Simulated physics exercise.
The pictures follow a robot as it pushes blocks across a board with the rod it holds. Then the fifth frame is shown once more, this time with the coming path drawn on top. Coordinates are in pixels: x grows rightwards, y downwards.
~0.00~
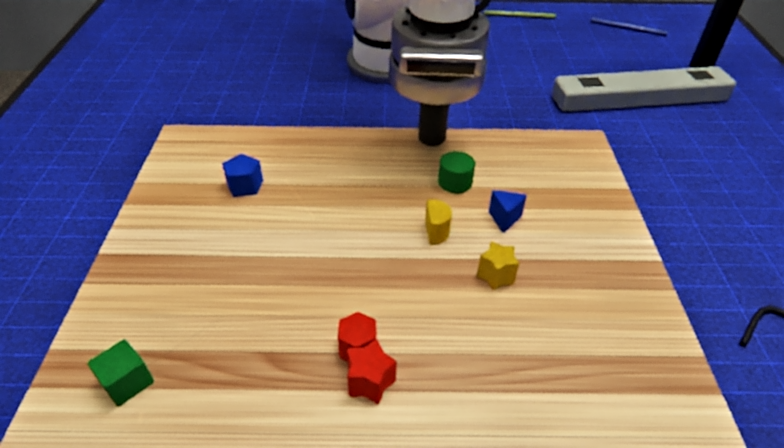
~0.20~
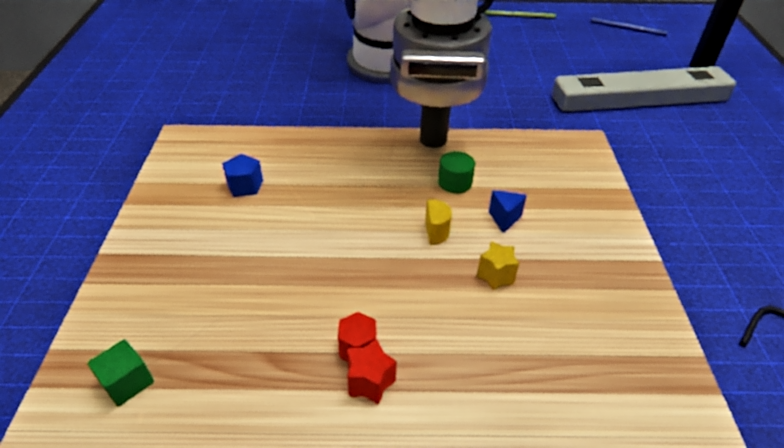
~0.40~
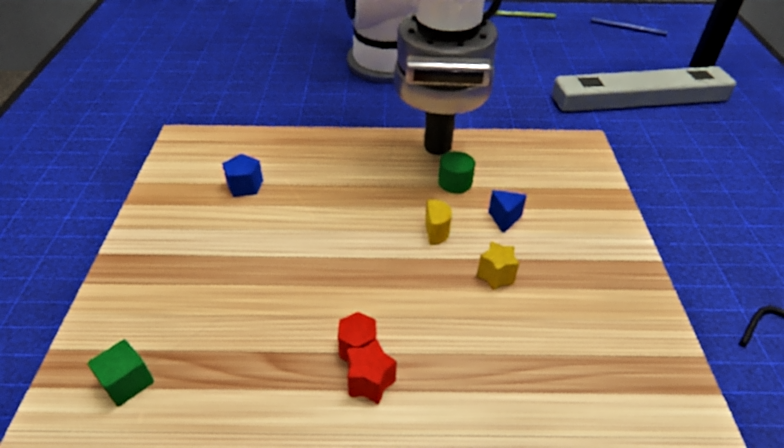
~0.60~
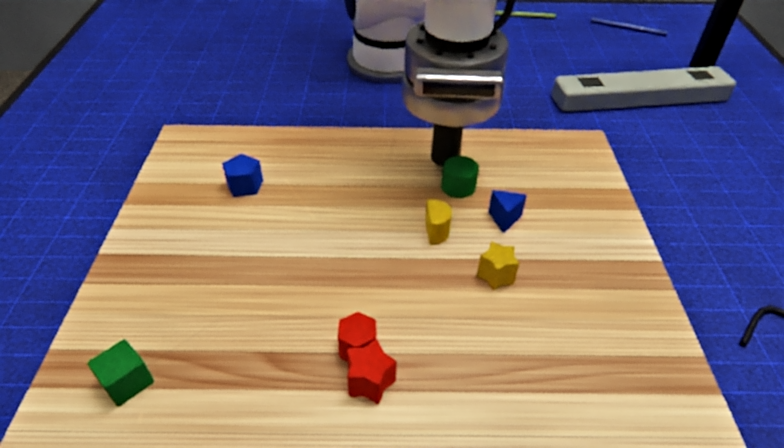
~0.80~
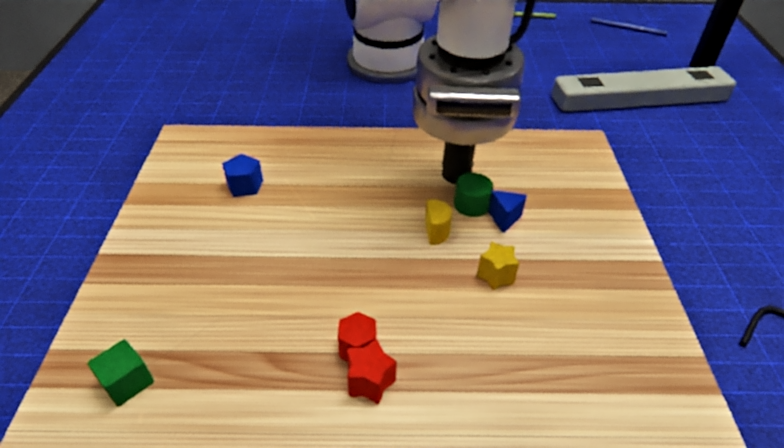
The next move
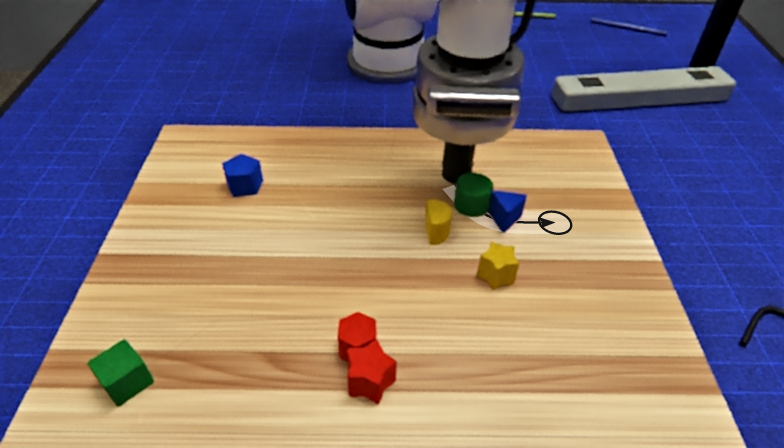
To begin with, a robot arm holds a dark rod at the far edge of a wooden board scattered with red, yellow, green and blue blocks. The rod edges forward and slightly right until it meets the green cylinder, then pushes it a short way toward the viewer and right, close beside the blue triangular block.
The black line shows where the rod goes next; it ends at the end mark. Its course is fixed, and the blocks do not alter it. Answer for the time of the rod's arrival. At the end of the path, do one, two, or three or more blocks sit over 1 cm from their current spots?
Answer: Two blocks.
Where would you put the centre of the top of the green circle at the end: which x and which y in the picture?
I expect it at (509, 225).
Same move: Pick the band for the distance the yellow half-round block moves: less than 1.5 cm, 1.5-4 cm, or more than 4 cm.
Goes under 1.5 cm.
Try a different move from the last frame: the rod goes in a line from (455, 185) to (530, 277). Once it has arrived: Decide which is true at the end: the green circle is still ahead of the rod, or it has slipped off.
Most likely the green circle stays ahead.
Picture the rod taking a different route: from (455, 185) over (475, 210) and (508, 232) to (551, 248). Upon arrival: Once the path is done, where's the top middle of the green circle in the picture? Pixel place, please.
In the picture, it is at (534, 247).
The drawn path runs from (455, 185) by way of (477, 208) and (514, 222) to (555, 222).
On the path given first. One third of the way, rod at (479, 200); green circle at (495, 211); blue three-sided block at (528, 212), turned 80° anticlockwise.
Two thirds of the way, rod at (516, 213); green circle at (509, 225); blue three-sided block at (547, 221), turned 100° anticlockwise.
At the end, rod at (558, 213); yellow half-round block not moved; green circle at (509, 225); blue three-sided block at (561, 223), turned 25° anticlockwise.
